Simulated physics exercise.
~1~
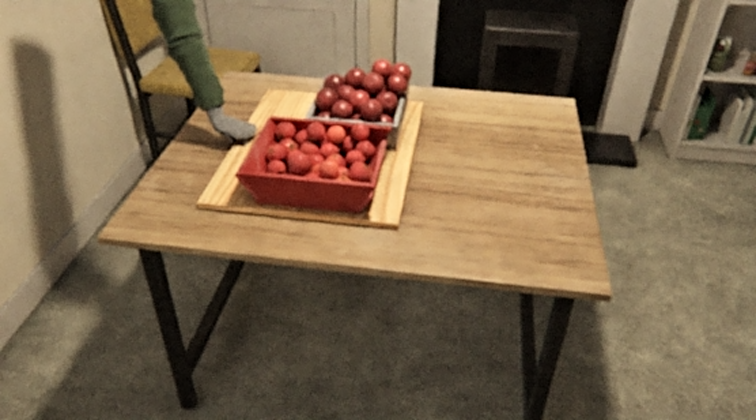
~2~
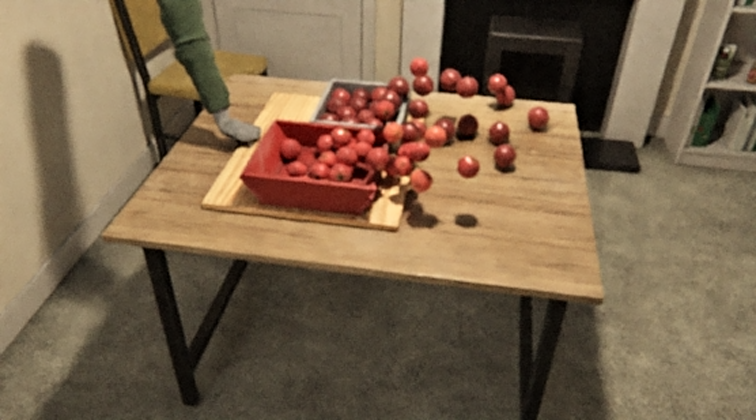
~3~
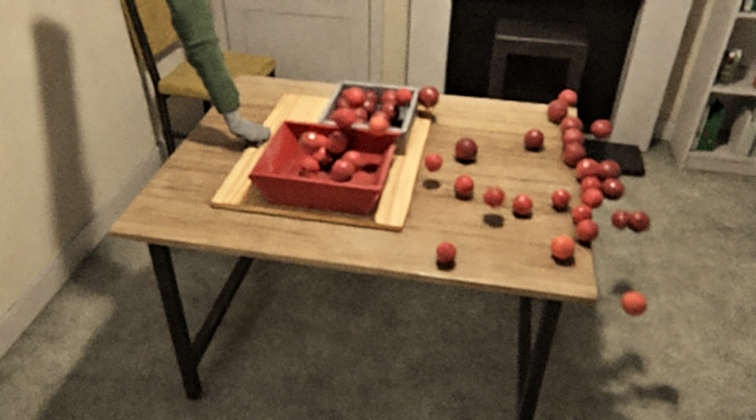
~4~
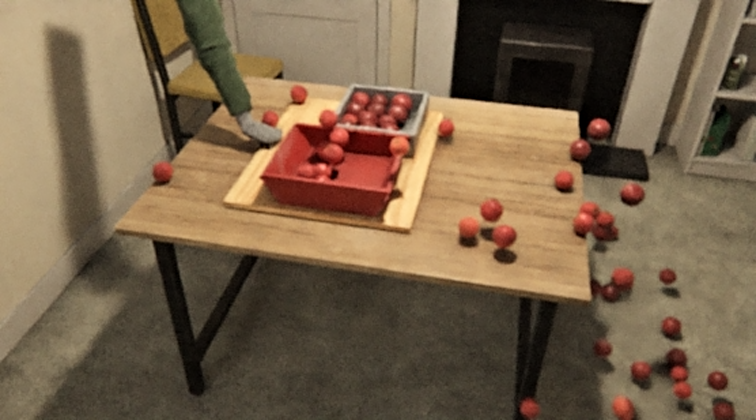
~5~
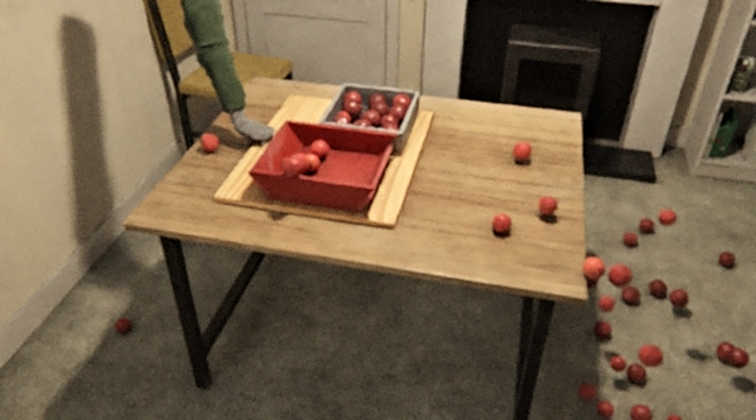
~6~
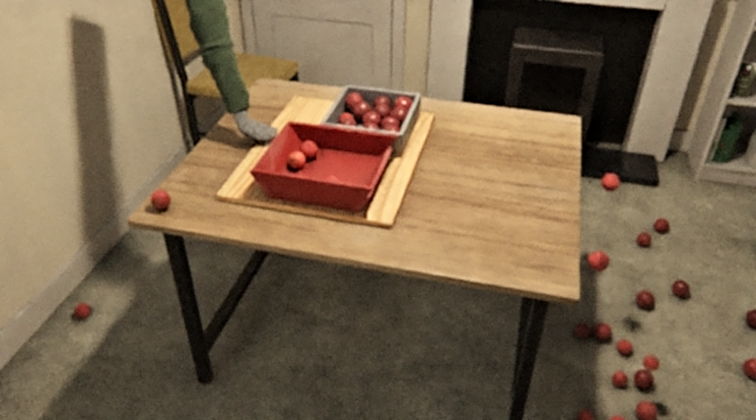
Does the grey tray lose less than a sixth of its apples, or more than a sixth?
It loses more than a sixth of them. The heap of apples is thrown off early in the shaking, leaving a much lower load in the grey tray.
